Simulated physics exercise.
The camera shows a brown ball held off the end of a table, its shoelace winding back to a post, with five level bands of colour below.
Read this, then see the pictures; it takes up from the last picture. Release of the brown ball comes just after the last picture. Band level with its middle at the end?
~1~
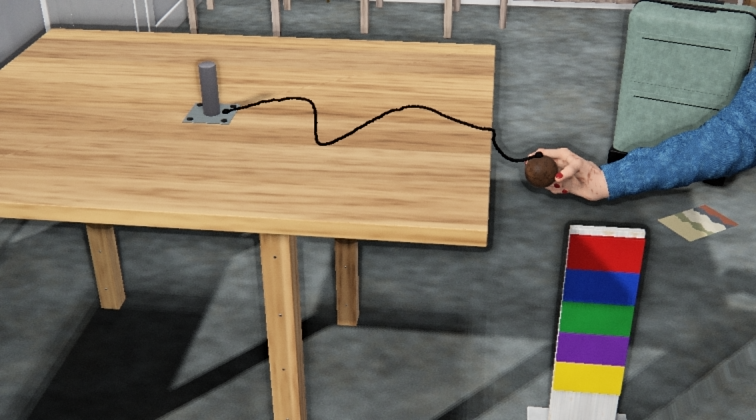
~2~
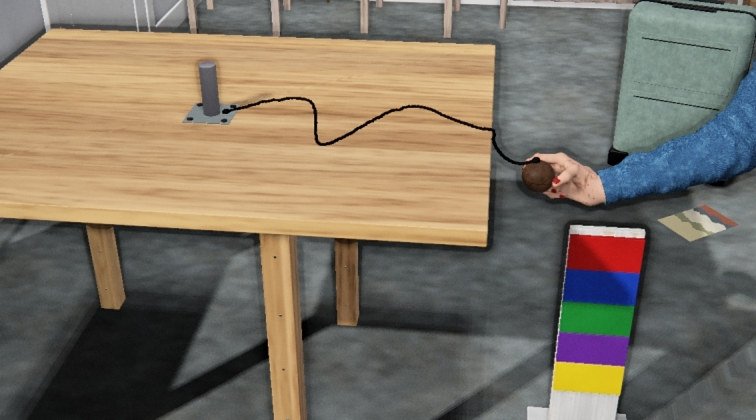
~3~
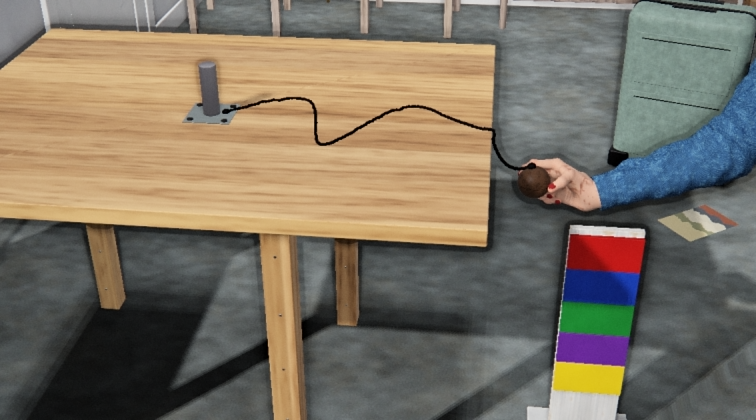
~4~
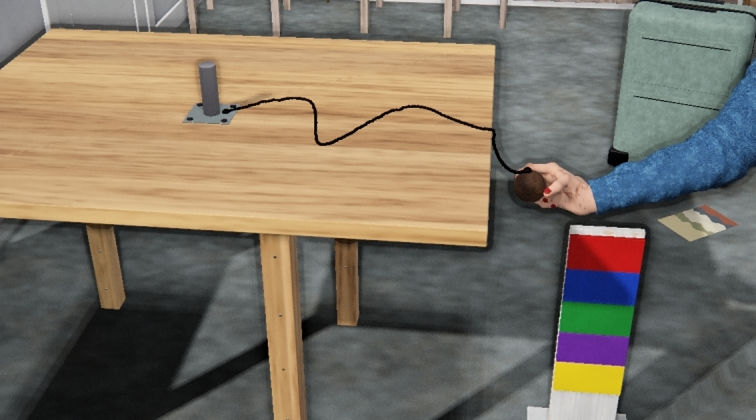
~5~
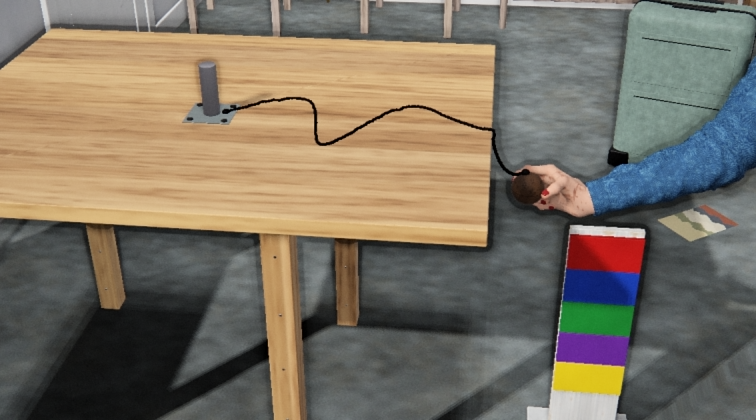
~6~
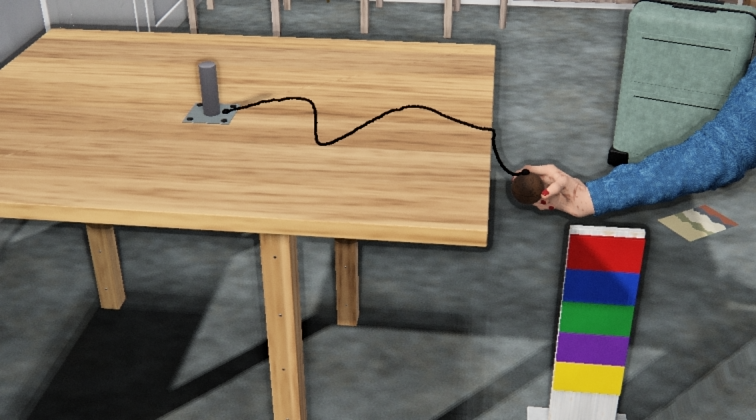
Purple band.
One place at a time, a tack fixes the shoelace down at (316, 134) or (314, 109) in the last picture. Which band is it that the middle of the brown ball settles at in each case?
First try blue, second try green.
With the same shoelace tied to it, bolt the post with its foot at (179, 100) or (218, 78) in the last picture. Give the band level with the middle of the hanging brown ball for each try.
Case by case: Green, then green.
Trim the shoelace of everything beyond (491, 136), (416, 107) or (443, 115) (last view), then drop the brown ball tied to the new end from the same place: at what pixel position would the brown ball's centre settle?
In order, it ends up near (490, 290), (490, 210) and (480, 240).
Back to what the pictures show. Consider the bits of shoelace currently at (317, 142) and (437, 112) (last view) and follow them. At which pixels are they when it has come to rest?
First point (420, 120), second point (488, 209).
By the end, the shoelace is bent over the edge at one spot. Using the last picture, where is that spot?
About (368, 123).
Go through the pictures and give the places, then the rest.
Brown ball (541, 172); red (605, 255); blue (601, 289); green (597, 320); purple (592, 351); yellow (588, 379), in the first frame.
Brown ball (538, 177); shoelace through (262, 102) (315, 113) (338, 139) (393, 110) (461, 122), in the second frame.
Brown ball (534, 182), in the third frame.
Brown ball (530, 187); shoelace through (262, 102) (315, 113) (338, 139) (393, 110) (461, 122), in the fourth frame.
Brown ball (528, 188), in the fifth frame.
Brown ball (528, 188); shoelace through (262, 102) (315, 113) (338, 139) (393, 110) (461, 122), in the sixth frame.
Early on, ball near (468, 303); level with green.
Midway, ball near (486, 316); level with purple.
Finally, ball near (480, 325); level with purple. The shoelace holds its middle at purple.
